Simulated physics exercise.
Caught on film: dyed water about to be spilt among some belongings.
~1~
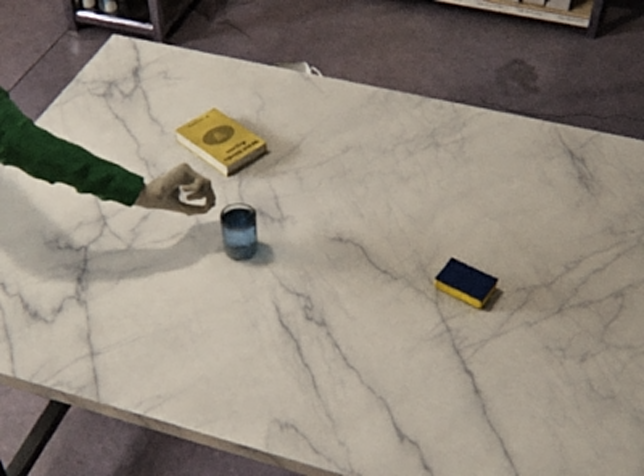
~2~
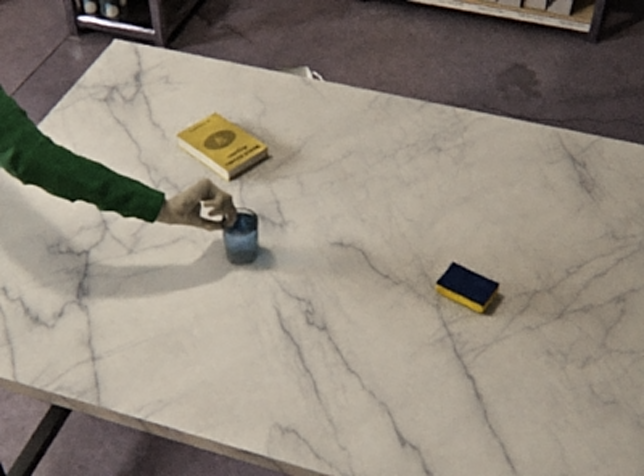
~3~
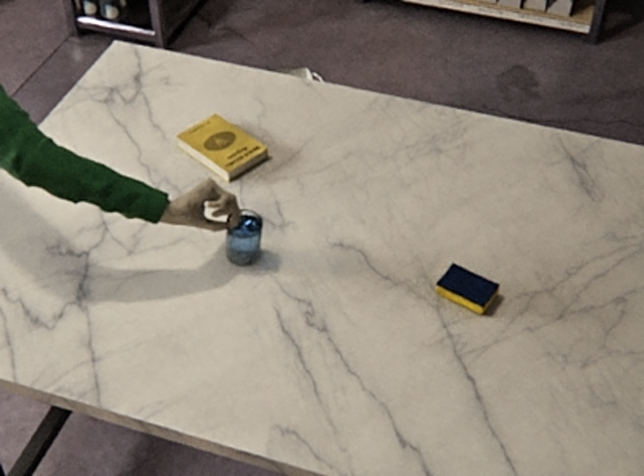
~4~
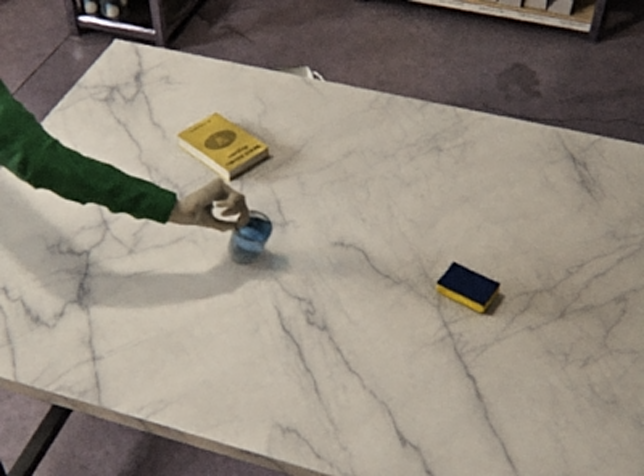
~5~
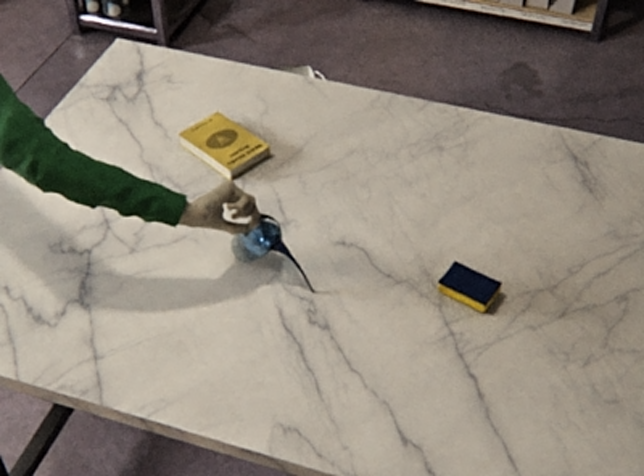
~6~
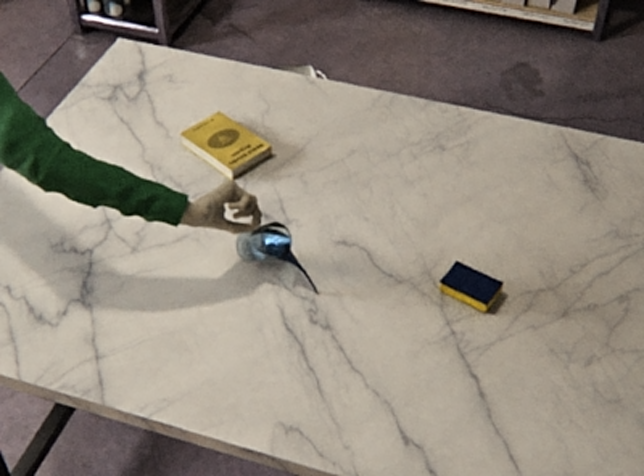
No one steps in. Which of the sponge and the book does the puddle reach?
The sponge gets wet and the book stays dry.
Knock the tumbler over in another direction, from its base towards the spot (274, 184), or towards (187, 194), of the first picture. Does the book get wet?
At the first place it gets wet, at the second it gets wet.
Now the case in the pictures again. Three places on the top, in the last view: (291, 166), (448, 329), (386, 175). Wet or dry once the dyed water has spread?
In turn: Dry, soaked, not reached.
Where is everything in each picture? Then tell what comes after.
In the first picture, it stands upright; tumbler (239, 231) nearly full; sponge (467, 278); book (220, 136).
In the second picture, the hand pushes it; tumbler nearly full, surface at (240, 224).
In the third picture, the hand pushes it; tumbler (244, 237) nearly full; book (221, 142).
In the fourth picture, the hand pushes it; tumbler (249, 237) tipped 20°; sponge (469, 282).
In the fifth picture, the hand pushes it; tumbler (256, 239) tipped 35°.
In the sixth picture, it is falling; tumbler (264, 243) tipped 50°; sponge (472, 281); book (225, 140).
Soon after, the puddle covers about as much as a tray; the sponge is wet; the book is dry.
Later, the puddle covers about as much as a big tray; the sponge is wet; the book is dry.
In the end, the puddle covers about as much as a big tray; the sponge is wet; the book is dry.
